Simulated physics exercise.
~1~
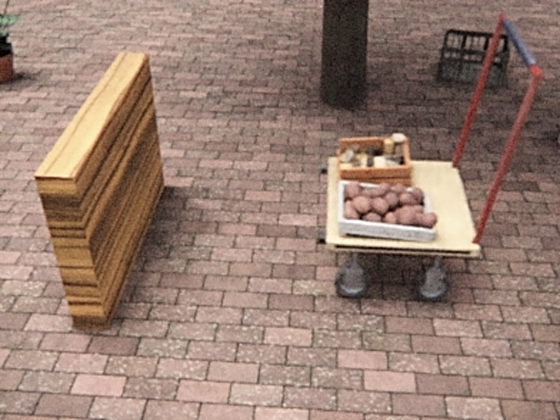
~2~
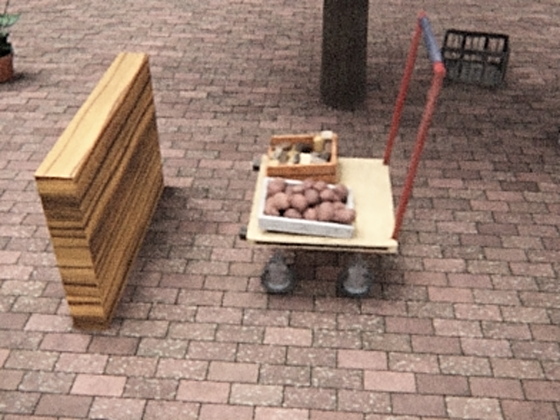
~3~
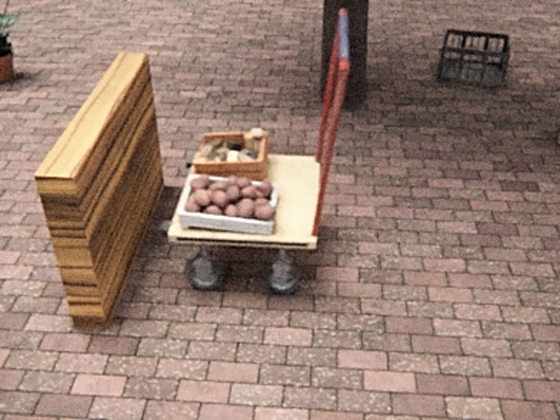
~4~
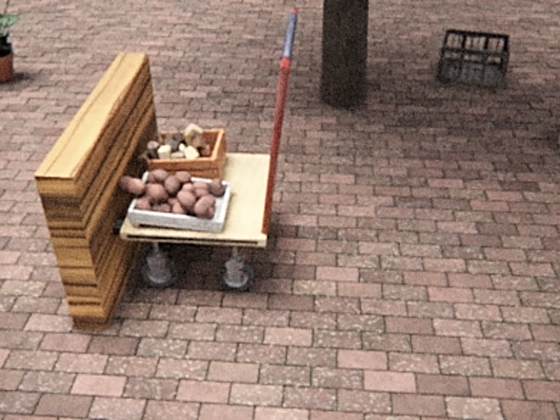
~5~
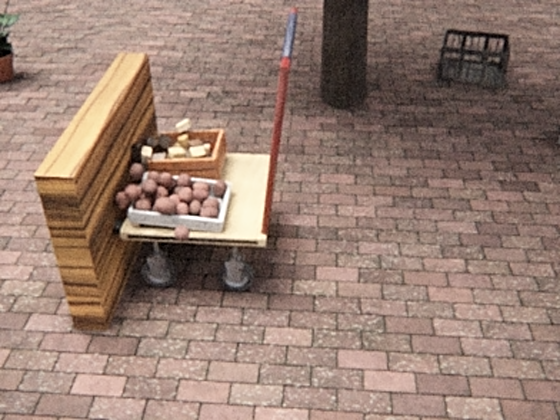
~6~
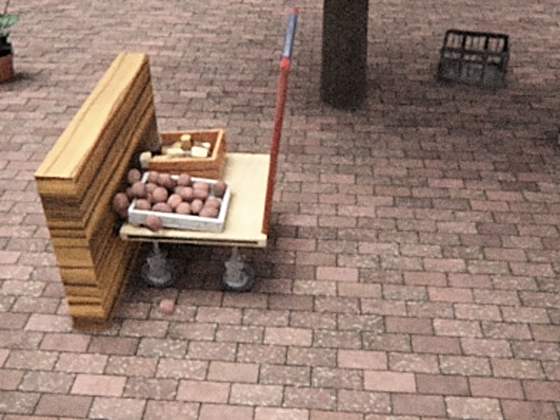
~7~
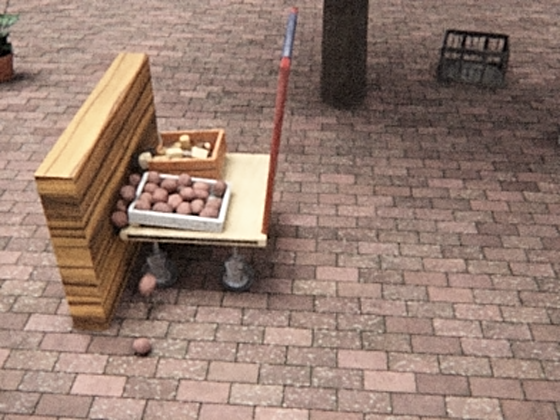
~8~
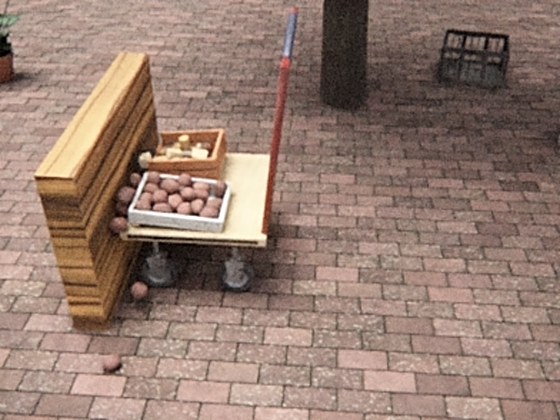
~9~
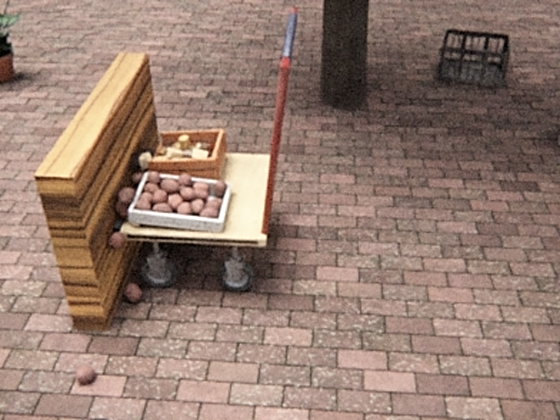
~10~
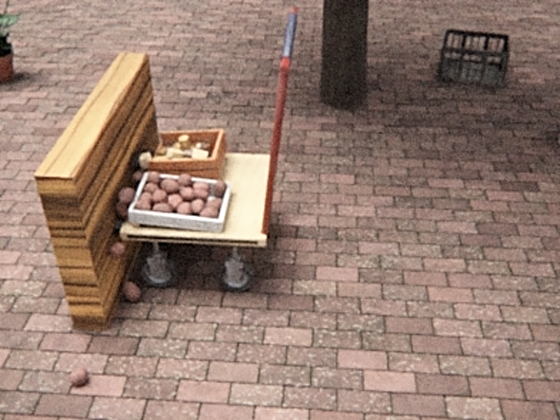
We see a platform trolley carrying a white container of red potatoes and an orange container of wooden blocks roll left and stop against a block wall. The loads are jolted toward the wall, and a few potatoes spill out, one rolling away across the bricks before settling.
